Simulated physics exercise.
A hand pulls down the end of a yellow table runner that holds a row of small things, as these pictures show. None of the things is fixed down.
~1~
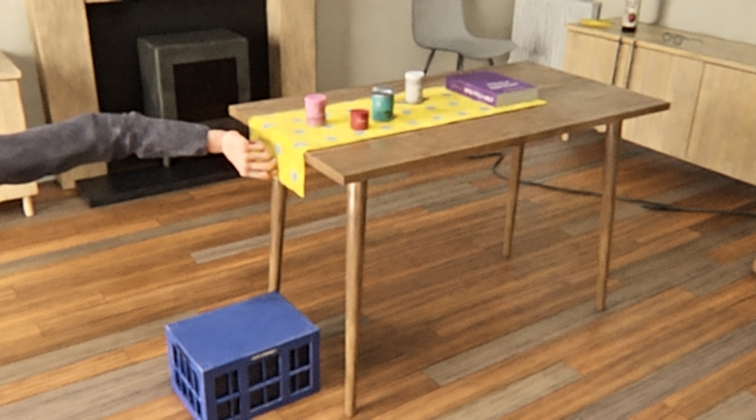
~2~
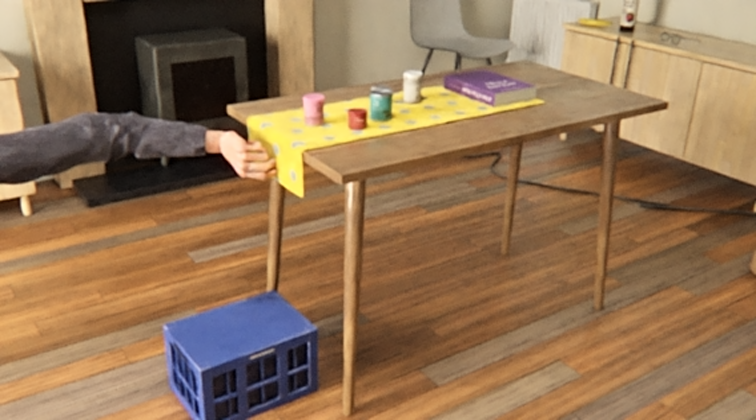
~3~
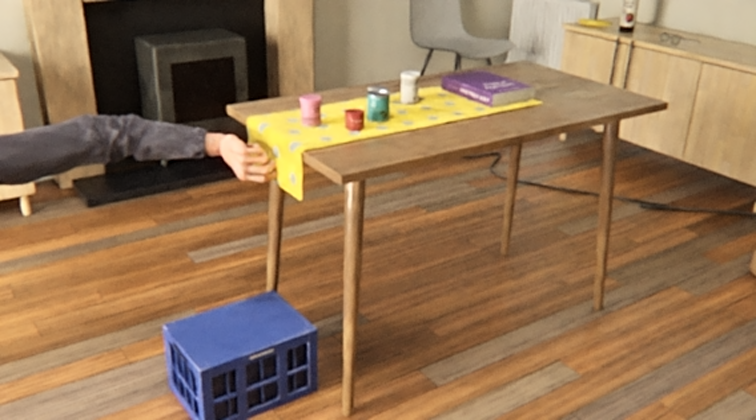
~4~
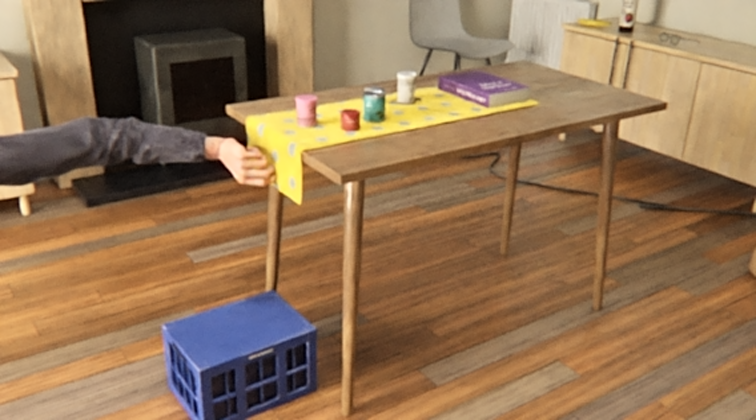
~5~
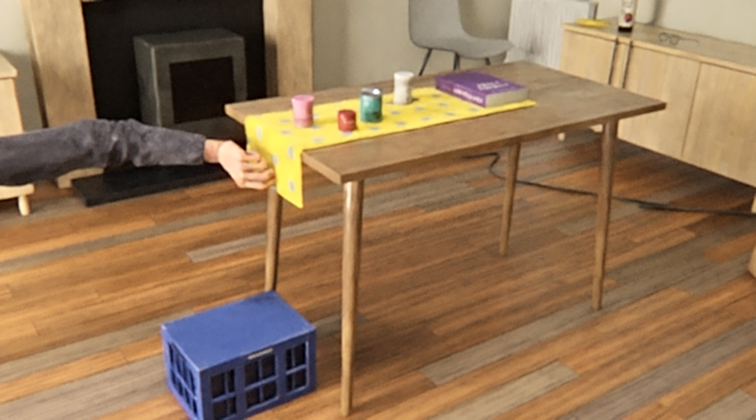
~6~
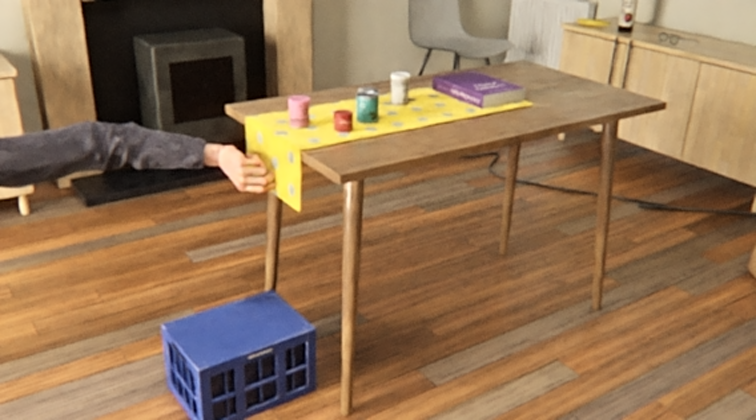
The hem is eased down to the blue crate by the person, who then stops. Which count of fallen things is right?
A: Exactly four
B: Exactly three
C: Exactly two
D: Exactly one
A.
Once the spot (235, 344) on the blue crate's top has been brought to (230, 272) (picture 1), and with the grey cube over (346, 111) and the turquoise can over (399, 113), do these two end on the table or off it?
In the end the grey cube is still on top and the turquoise can is still on top.
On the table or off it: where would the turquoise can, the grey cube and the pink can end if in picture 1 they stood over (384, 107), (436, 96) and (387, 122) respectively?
As for the turquoise can, it goes off; the grey cube stays aboard; the pink can goes off.
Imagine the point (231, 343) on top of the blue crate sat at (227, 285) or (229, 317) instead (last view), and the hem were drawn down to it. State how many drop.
Respectively 2 and 3.
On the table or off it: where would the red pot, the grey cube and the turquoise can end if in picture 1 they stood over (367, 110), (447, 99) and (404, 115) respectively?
The red pot tumbles off, the grey cube remains up, the turquoise can drops off.
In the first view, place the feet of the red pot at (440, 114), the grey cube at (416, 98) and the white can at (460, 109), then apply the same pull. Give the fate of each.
The red pot stays put; the grey cube stays put; and the white can stays put.
Soon after, hem near (273, 252); pink can and red pot gone.
After that, hem near (272, 305); pink can, red pot and turquoise can gone.
In the end, hem on the crate; pink can, red pot, turquoise can and grey cube gone. The table loses four.
